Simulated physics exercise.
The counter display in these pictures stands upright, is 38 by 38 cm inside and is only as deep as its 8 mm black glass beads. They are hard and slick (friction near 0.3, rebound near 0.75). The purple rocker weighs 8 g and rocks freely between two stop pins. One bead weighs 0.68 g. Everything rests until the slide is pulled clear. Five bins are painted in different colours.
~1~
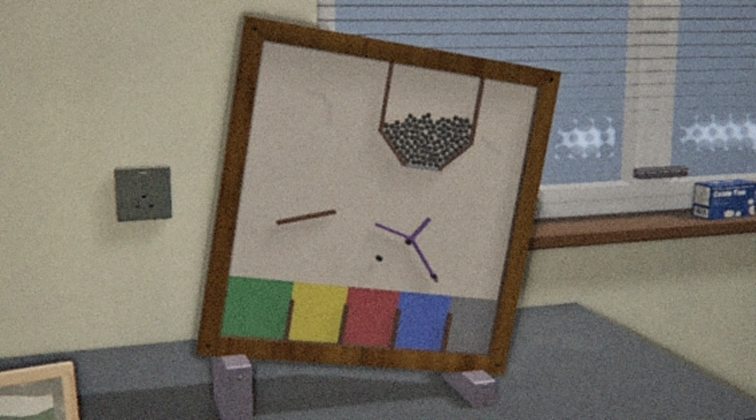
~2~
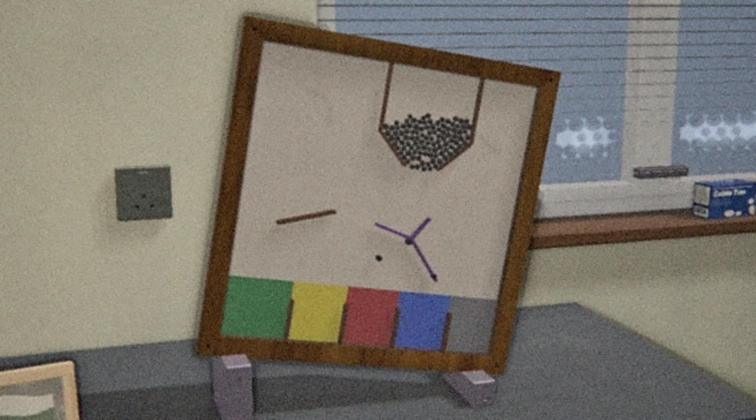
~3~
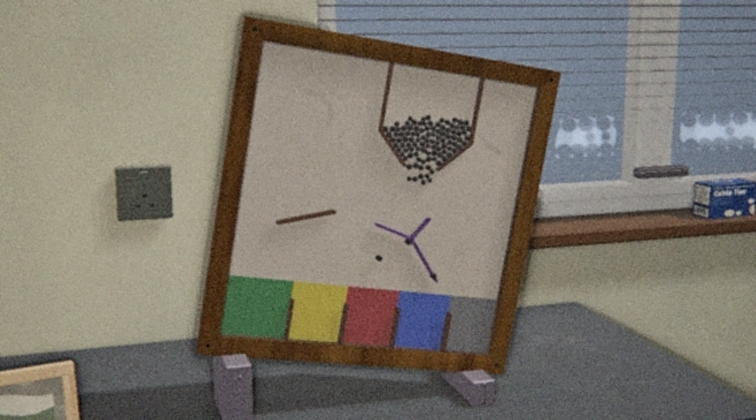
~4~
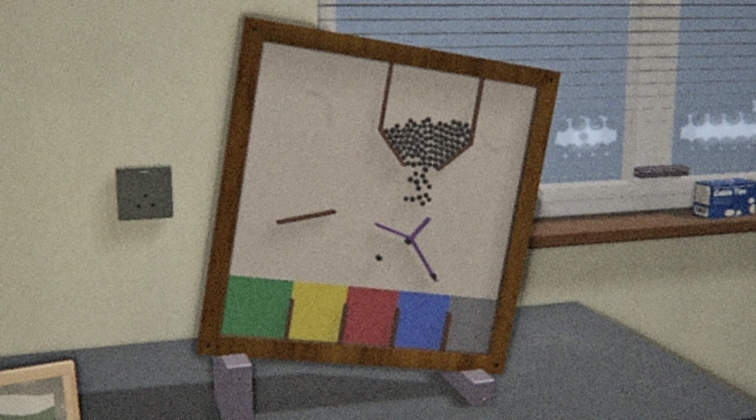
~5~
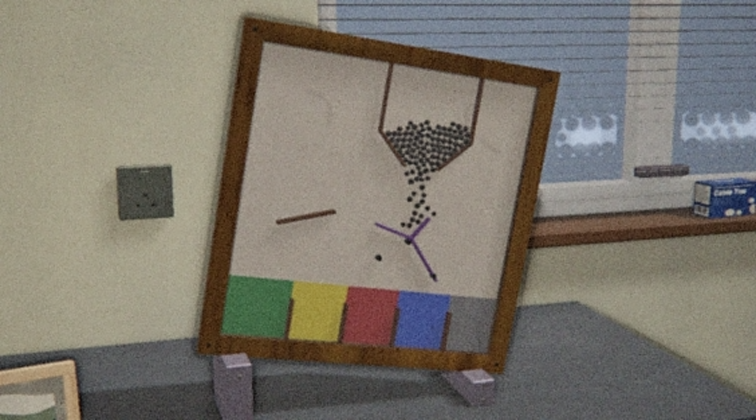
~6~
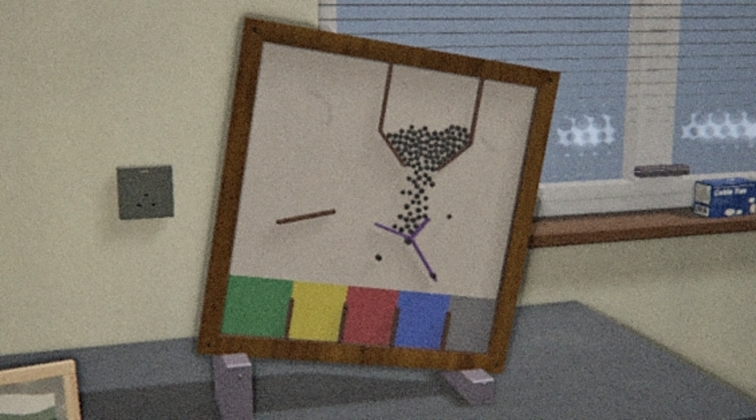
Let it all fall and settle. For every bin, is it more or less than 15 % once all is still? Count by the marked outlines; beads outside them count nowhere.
Red less, blue less, green less, yellow more, grey more than 15 %.
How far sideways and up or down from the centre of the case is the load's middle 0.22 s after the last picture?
About 4 cm right and 2 cm below.
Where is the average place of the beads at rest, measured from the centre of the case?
Some 1 cm left and 17 cm below.
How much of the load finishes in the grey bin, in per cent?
About 35 per cent.
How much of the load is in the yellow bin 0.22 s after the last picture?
Roughly 5 per cent.
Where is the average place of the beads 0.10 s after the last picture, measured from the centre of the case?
Some 5 cm right and 3 cm above.
Then, 0.10 s later than the last picture, nothing in the marked areas; purple rocker right end down 45°.
Then, 0.22 s later than the last picture, yellow 5 %, grey 5 %; purple rocker right end down 31°.
Then, 0.45 s later than the last picture, yellow 20 %, grey 25 %; purple rocker right end down 9°.
All still 1.6 s after it, red 10 %, blue 0 %, green 5 %, yellow 50 %, grey 35 %; purple rocker right end down 45°.
